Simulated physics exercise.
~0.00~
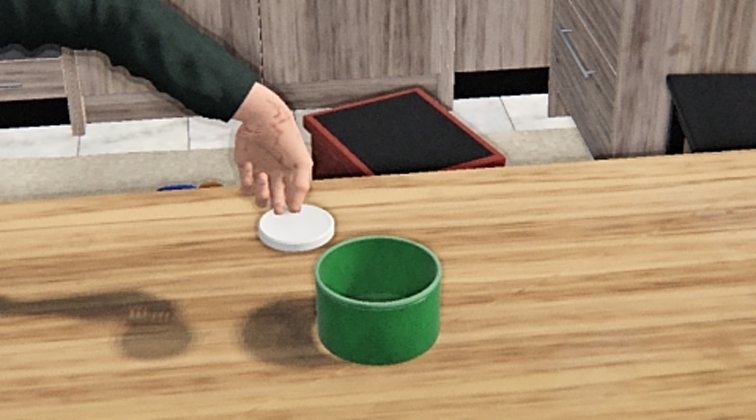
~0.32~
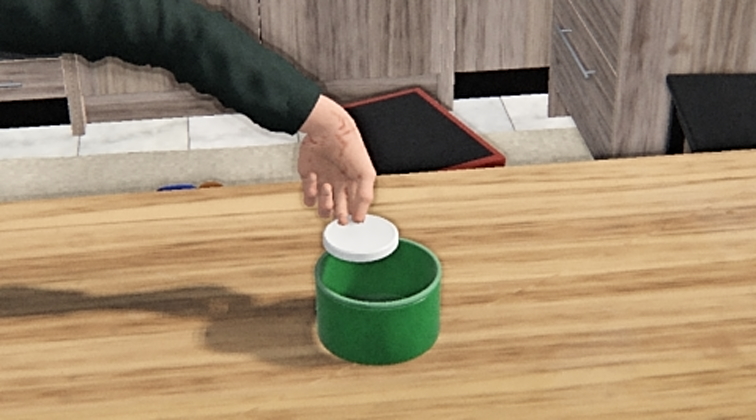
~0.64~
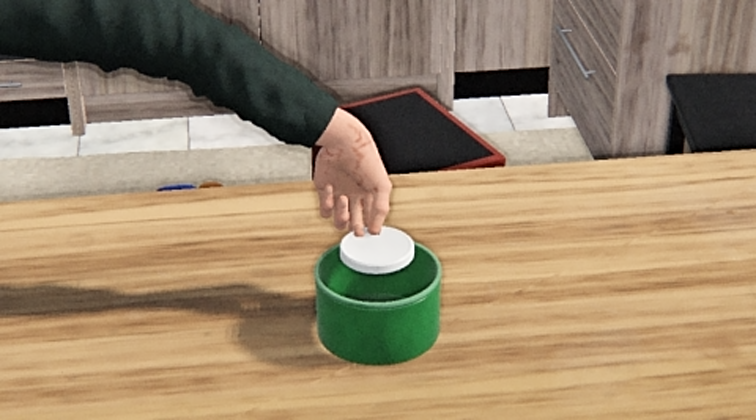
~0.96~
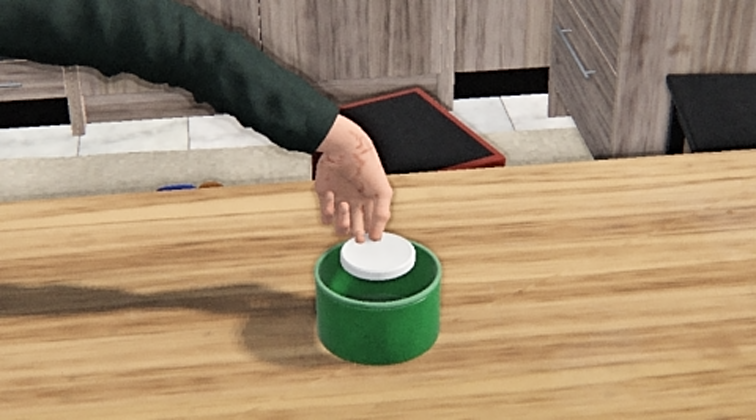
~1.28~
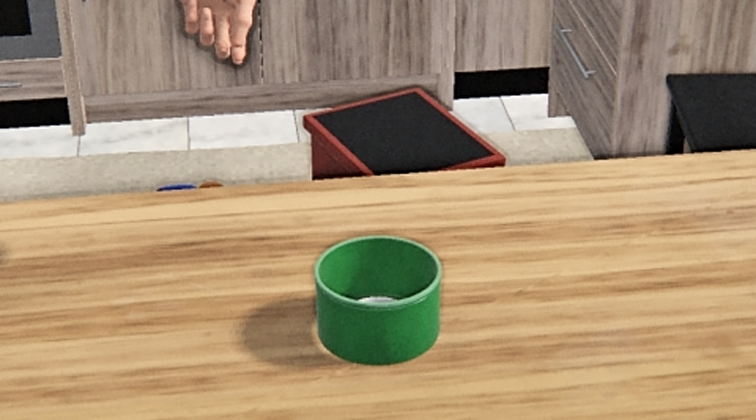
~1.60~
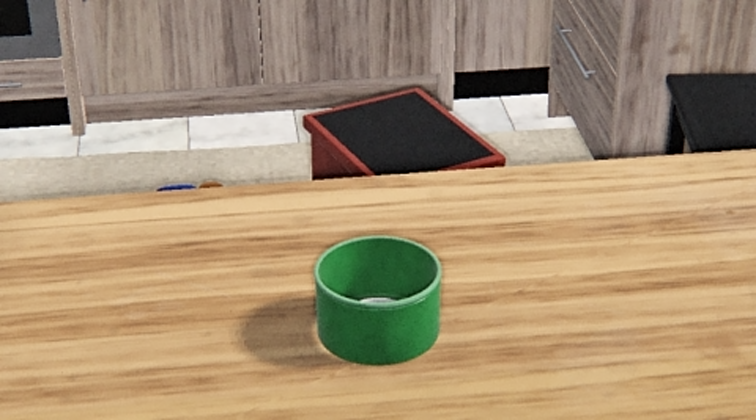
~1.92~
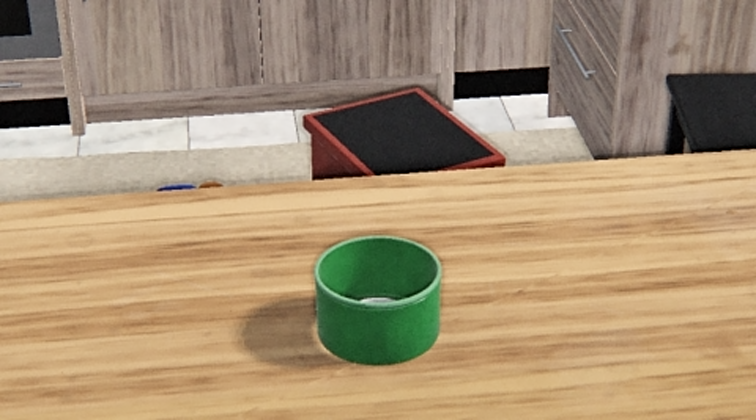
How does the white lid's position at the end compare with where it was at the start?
At the start the white lid is held by the hand above the counter, to the left of the green bowl's opening. By the end it is lying down inside the green bowl, farther right and lower.
